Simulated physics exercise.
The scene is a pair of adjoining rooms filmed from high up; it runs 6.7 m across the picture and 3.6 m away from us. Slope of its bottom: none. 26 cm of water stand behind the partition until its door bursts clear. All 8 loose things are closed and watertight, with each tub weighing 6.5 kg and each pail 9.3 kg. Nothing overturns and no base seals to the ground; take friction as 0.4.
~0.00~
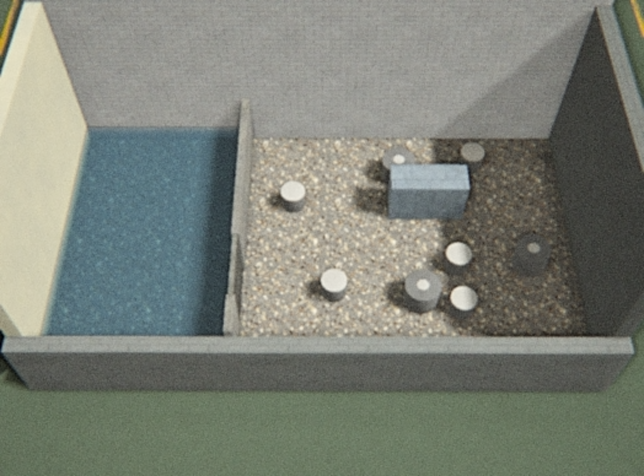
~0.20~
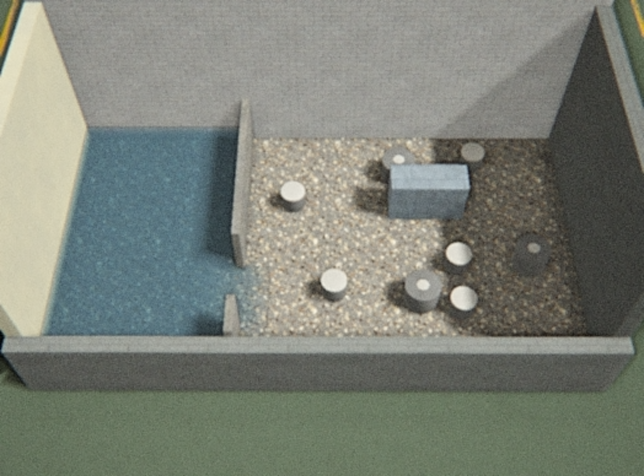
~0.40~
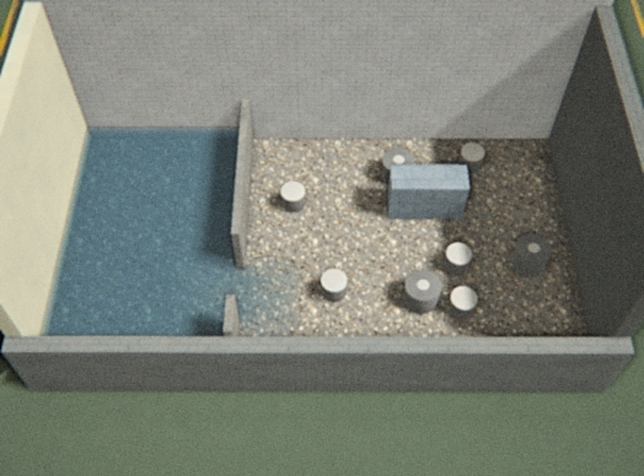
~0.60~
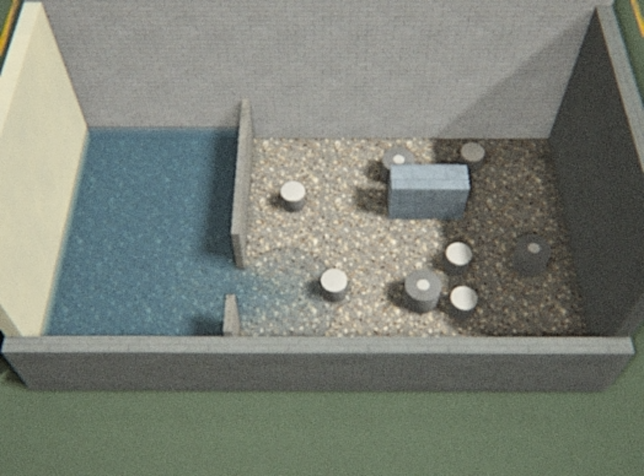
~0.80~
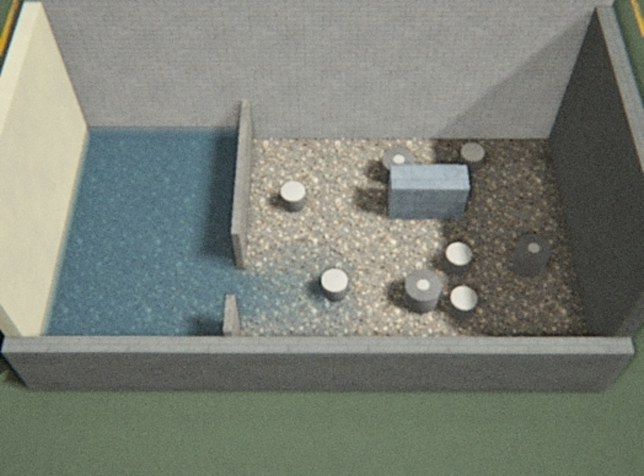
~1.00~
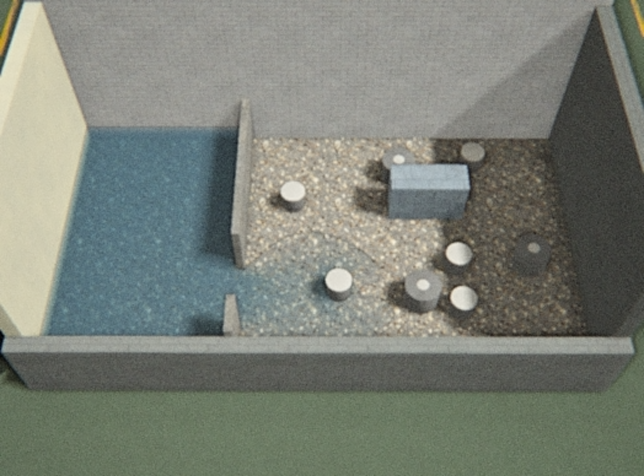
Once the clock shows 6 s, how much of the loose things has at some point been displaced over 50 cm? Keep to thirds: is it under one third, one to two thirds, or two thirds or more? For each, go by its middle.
The share is under one third.
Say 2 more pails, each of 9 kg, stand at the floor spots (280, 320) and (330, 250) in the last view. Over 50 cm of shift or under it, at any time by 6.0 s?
Beyond, within.
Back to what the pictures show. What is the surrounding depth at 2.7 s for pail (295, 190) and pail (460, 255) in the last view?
Some 0 cm at the first, some 2 cm at the second.
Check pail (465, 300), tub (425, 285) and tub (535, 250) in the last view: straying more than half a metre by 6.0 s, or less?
Item one below the mark, item two below the mark, item three above the mark.
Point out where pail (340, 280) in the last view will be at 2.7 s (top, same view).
Roughly (390, 276) in the same view.
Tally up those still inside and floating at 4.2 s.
At that time the total is 2.
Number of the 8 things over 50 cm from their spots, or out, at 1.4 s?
By that point, 0.
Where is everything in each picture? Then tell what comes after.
The first picture shows a pail at (334, 280) rests on the ground; a tub at (534, 248), on the bottom; 8.3 m2 under water; 0 of 8 have shifted.
The second picture shows a pail at (334, 280), on the bottom; a tub at (534, 248) rests on the ground; 8.7 m2 under water; 0 of 8 have shifted.
The third picture shows a pail at (334, 280), on the bottom; a tub at (534, 248), on the bottom; water covers 9.2 m2; 0 of 8 have shifted.
The fourth picture shows a pail at (334, 280), on the bottom; a tub at (534, 248), on the bottom; water covers 9.7 m2; 0 of 8 have shifted.
The fifth picture shows a pail at (335, 280) rests on the ground; a tub at (534, 248) rests on the ground; water covers 10.3 m2; 0 of 8 have shifted.
The sixth picture shows a pail at (339, 280), on the bottom, 6 cm from its start; a tub at (534, 248), on the bottom; 10.9 m2 under water; 1 of 8 have shifted.
After 1.4 s 0 of 8 are over 50 cm from their spots; 0 afloat.
After 2.7 s 1 of 8 are over 50 cm from their spots; 0 afloat.
After 4.2 s 1 of 8 are over 50 cm from their spots; 2 afloat.
After 6.0 s 2 of 8 are over 50 cm from their spots, and 2 have been at some point; 2 afloat.
